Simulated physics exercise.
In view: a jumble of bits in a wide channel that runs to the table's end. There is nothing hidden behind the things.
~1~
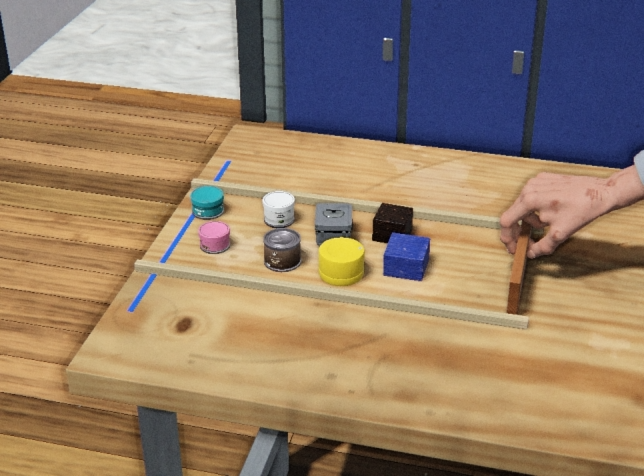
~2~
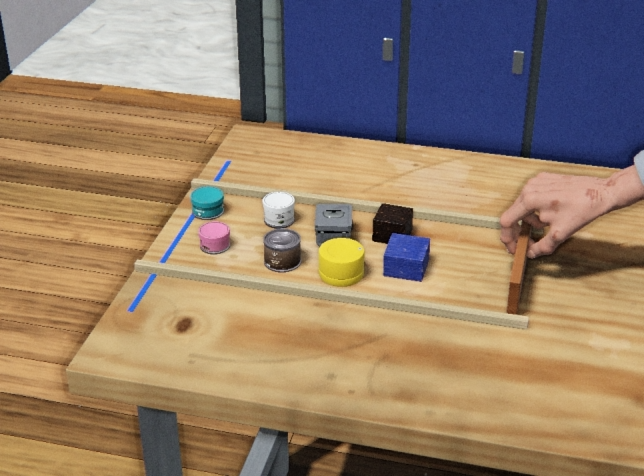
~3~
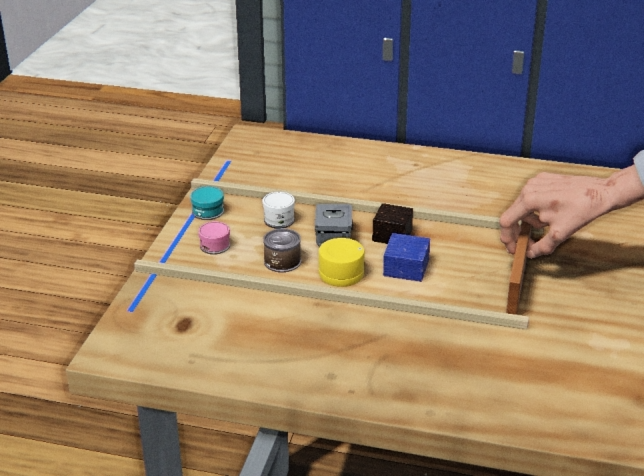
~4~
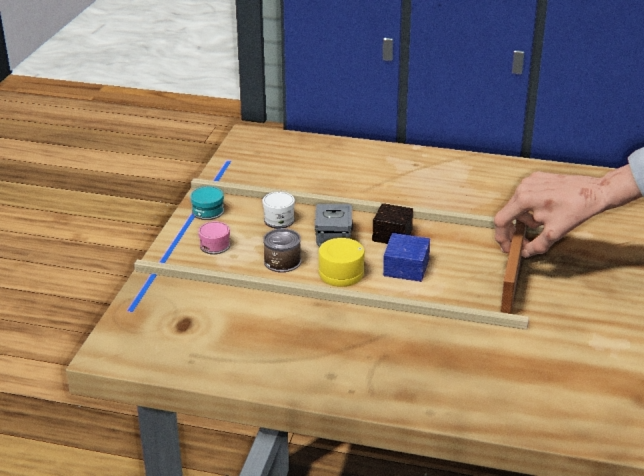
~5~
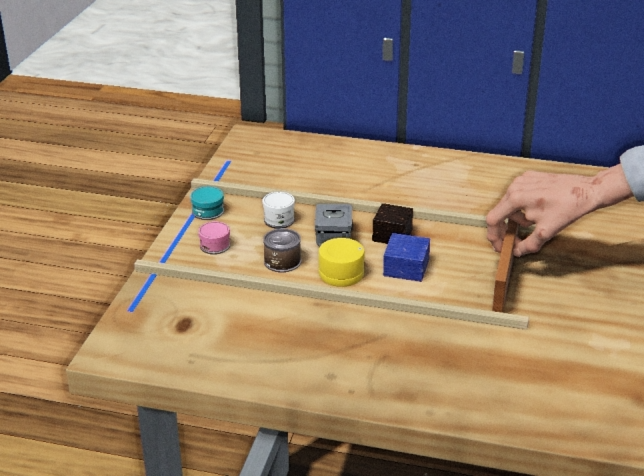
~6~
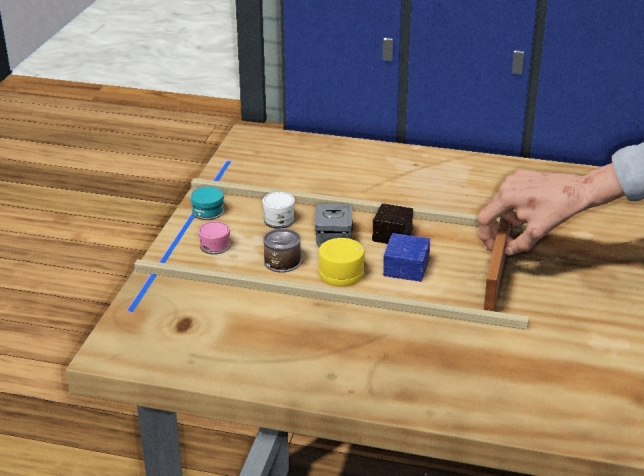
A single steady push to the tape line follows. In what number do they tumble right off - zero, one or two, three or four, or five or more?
The number that tip off is going to be more than four.
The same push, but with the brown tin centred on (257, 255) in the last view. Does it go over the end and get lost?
It drops.
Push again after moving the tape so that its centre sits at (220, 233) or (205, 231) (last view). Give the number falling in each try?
3, then 5.
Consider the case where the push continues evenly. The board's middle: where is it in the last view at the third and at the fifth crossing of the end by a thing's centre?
It sits around (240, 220) and after that around (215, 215).
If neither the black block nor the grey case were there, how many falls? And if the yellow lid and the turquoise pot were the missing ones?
In order, the numbers are 3 and 4.
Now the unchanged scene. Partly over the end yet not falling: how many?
Expected count: 3.
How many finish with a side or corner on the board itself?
Tally at the end: 3.
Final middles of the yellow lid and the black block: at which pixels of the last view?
Yellow lid at (144, 243), black block at (182, 197).
A little later, none off yet; turquoise pot at rest near (208, 203); pink tin at rest near (215, 238); white pot at rest near (279, 210).
When it is over, the number that fall off is five or more; down, grey case, brown tin, white pot, pink tin and turquoise pot.
